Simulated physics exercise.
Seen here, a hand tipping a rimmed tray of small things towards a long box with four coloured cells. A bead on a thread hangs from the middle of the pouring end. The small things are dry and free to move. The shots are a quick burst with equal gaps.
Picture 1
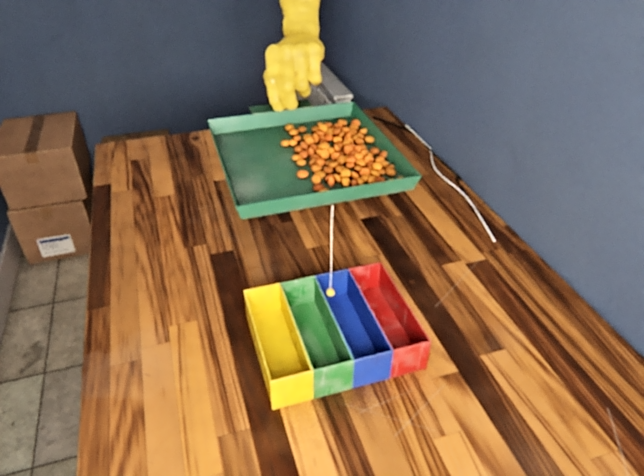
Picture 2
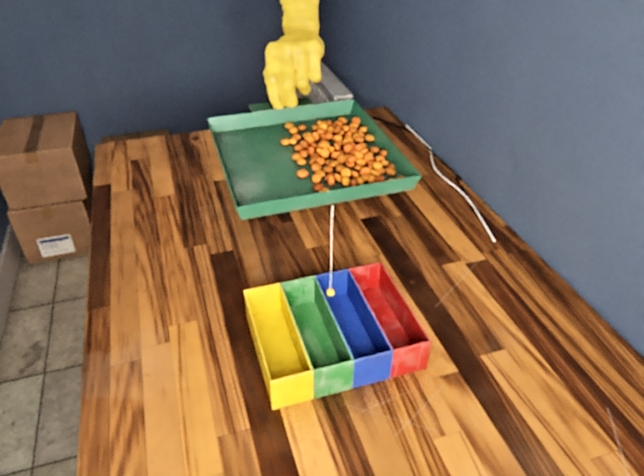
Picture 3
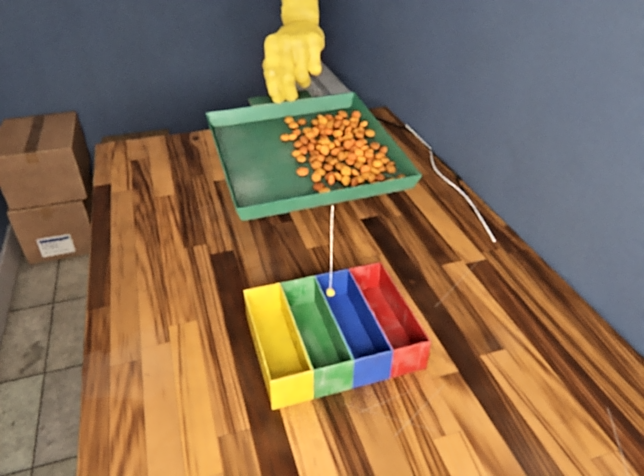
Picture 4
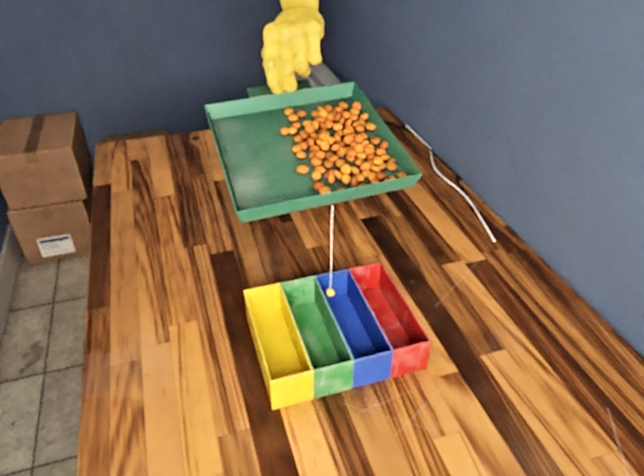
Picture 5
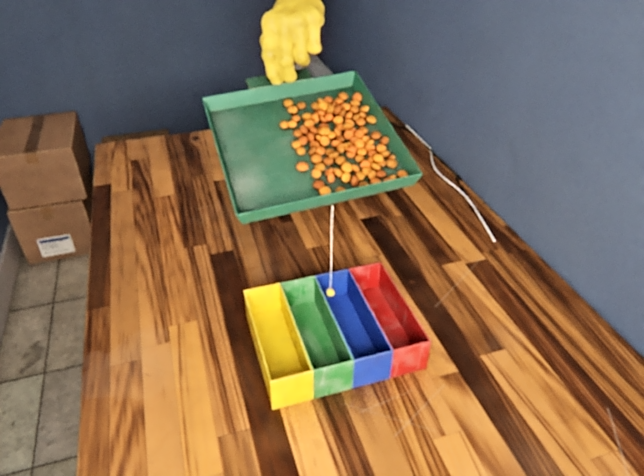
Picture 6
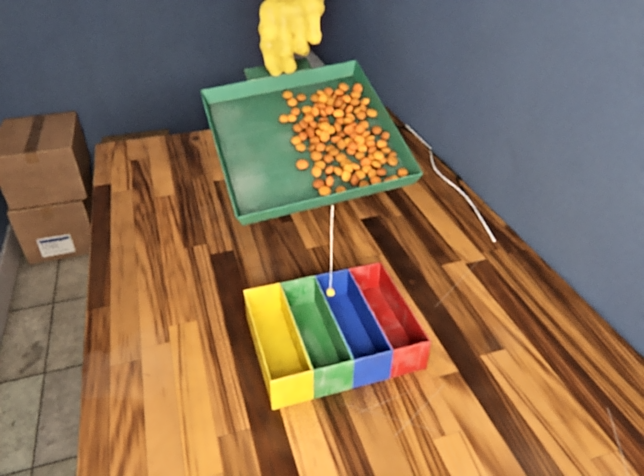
In the video, a yellow-gloved hand gradually raises the far side of a green tray holding small orange-brown pieces above a box with yellow, green, blue and red cells, while the tray's near edge dips slightly toward the left.
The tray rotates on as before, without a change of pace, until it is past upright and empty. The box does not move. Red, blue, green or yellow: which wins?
It favours the yellow compartment.
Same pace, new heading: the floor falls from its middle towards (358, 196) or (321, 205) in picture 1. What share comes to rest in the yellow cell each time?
The first gives 0 %, the second 20 %.
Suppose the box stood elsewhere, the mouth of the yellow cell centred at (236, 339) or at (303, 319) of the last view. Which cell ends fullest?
The first try: The cell in green. The second: Yellow.
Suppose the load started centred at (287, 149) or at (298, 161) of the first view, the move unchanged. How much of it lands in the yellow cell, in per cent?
About 40 and 50 per cent.
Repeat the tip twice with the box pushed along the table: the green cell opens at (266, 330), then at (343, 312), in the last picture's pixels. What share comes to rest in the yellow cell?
About 0 and 30 per cent.
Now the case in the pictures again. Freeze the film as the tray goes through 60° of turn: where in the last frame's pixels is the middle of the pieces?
At about (316, 183).
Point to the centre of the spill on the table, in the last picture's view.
Near (239, 412).
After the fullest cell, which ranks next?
It is green.
Soon, tray tipped steeply; nearly all on the tray; a stray few falling or outside the box.
A while on, tray tipped right over; about a quarter on the tray; about a quarter in the yellow cell; a small part in the green cell; a small part in the blue cell; about a third falling or outside the box.
Towards the end, tray tipped past a quarter turn; about a third in the yellow cell; about a quarter in the green cell; a small part in the blue cell; about a quarter falling or outside the box.
Finally, tray tipped past a quarter turn; about a third in the yellow cell; about a quarter in the green cell; a small part in the blue cell; none in the red cell; about a quarter outside the box.
